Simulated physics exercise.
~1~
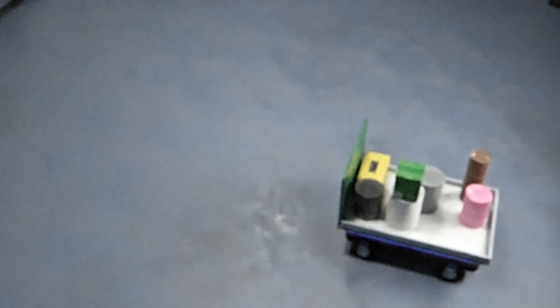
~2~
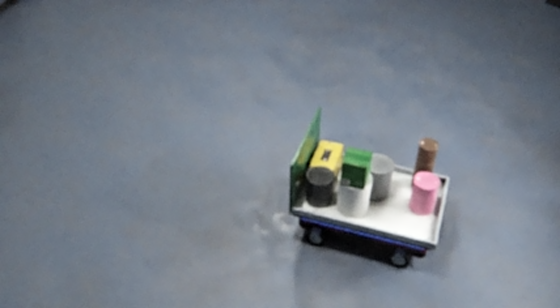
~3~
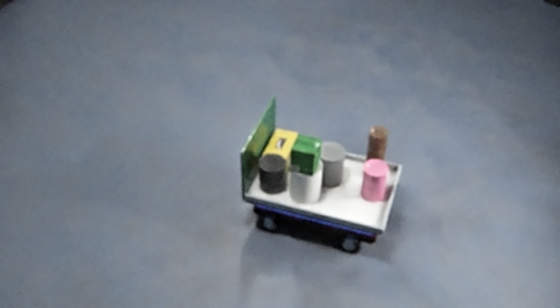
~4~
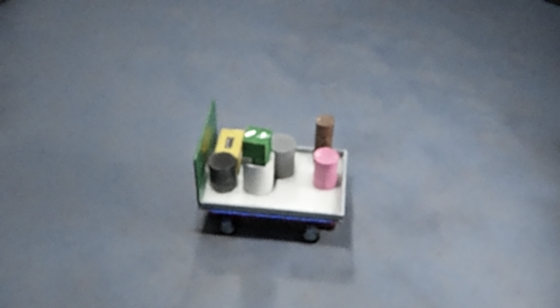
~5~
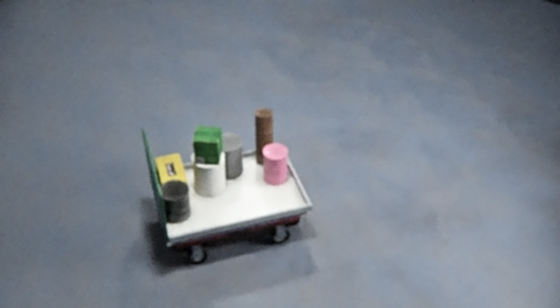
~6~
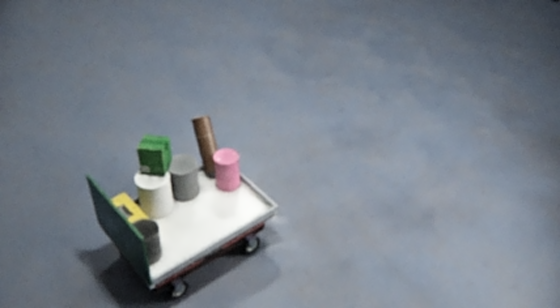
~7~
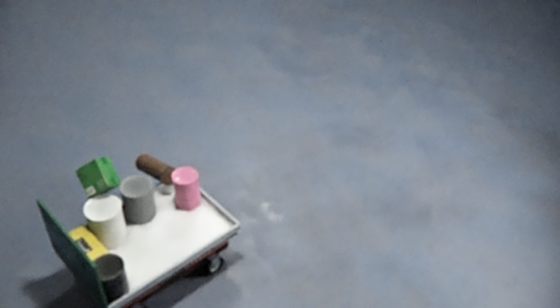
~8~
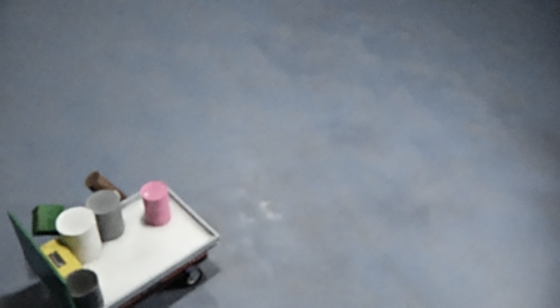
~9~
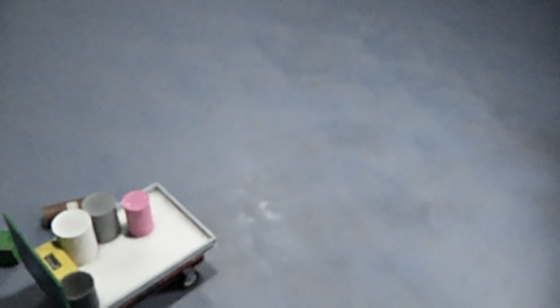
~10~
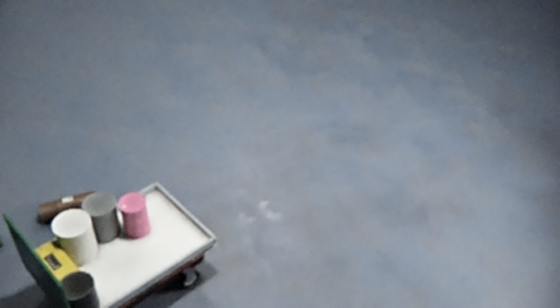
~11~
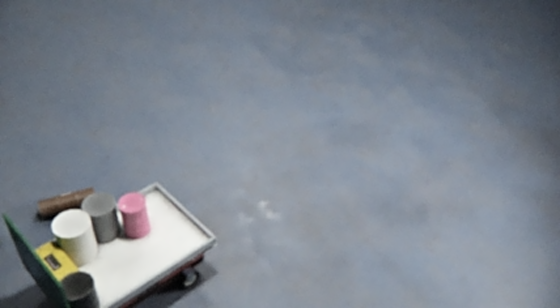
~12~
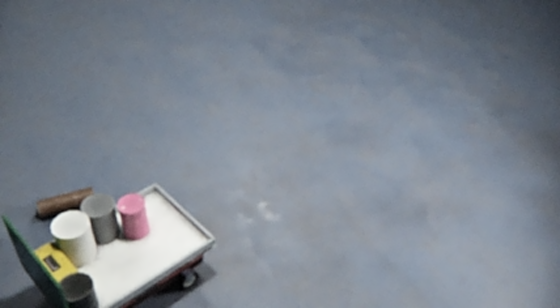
A flat white cart carrying pails, canisters and boxes rolled left, then swung toward the lower left corner; the green box and brown canister tipped off its far side, and it stopped with the canister lying on the floor behind the remaining load.
